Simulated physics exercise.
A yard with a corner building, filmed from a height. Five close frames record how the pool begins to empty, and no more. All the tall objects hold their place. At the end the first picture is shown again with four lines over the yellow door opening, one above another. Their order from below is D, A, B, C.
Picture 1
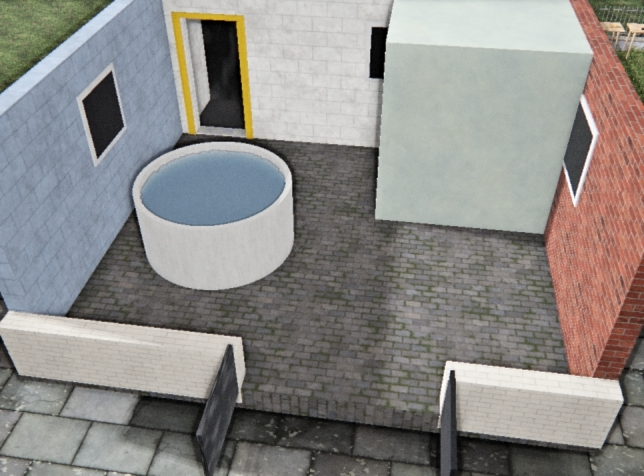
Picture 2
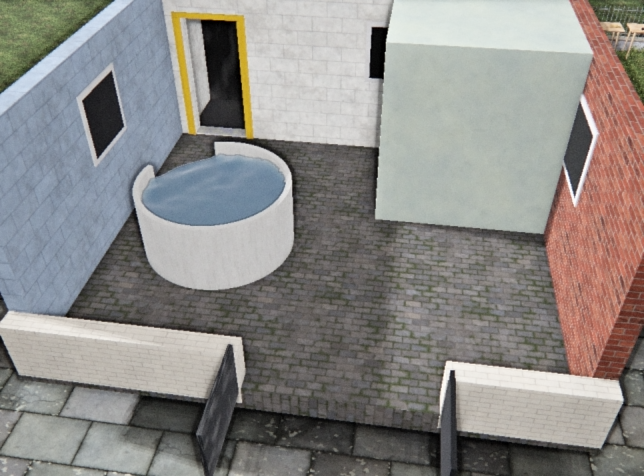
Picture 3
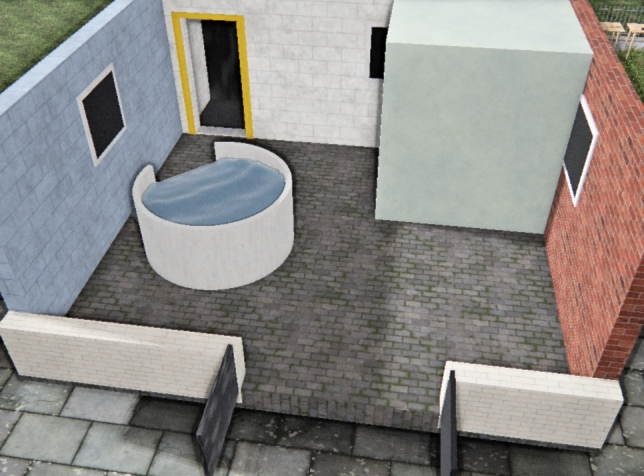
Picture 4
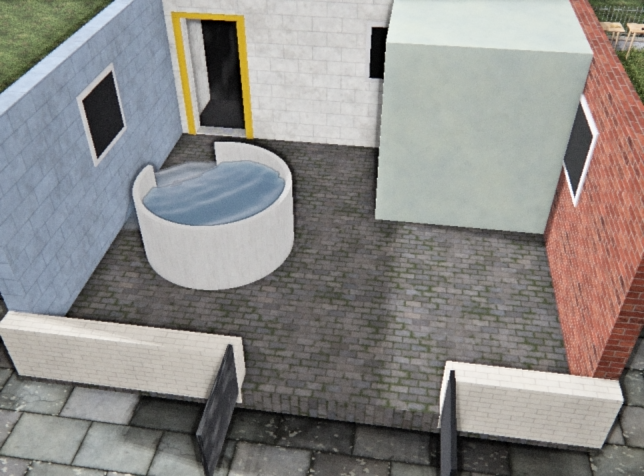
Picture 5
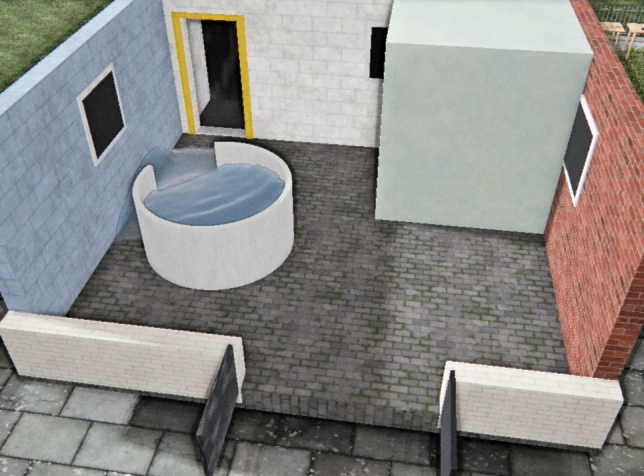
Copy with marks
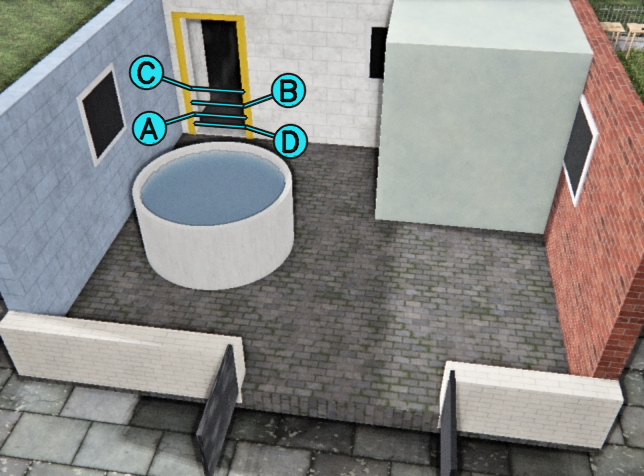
In a walled paved yard, the back rim of a round white pool opening up and rippling water spreading out behind it.
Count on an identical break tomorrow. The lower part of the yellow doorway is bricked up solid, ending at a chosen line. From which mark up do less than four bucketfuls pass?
The answer is height B.
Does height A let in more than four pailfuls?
Yes, it does.
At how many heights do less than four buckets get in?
Two of the four.
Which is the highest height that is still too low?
A.
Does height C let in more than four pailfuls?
No, that is safe.
On the marked copy, A at (219, 115); B at (218, 104); C at (216, 90); D at (220, 125); from the bottom up D, A, B, C.
Choosing A, about 12 bucketfuls get in.
Choosing B, a bucket or two gets in.
Choosing C, nothing gets over.
Choosing D, dozens of bucketfuls pour in.
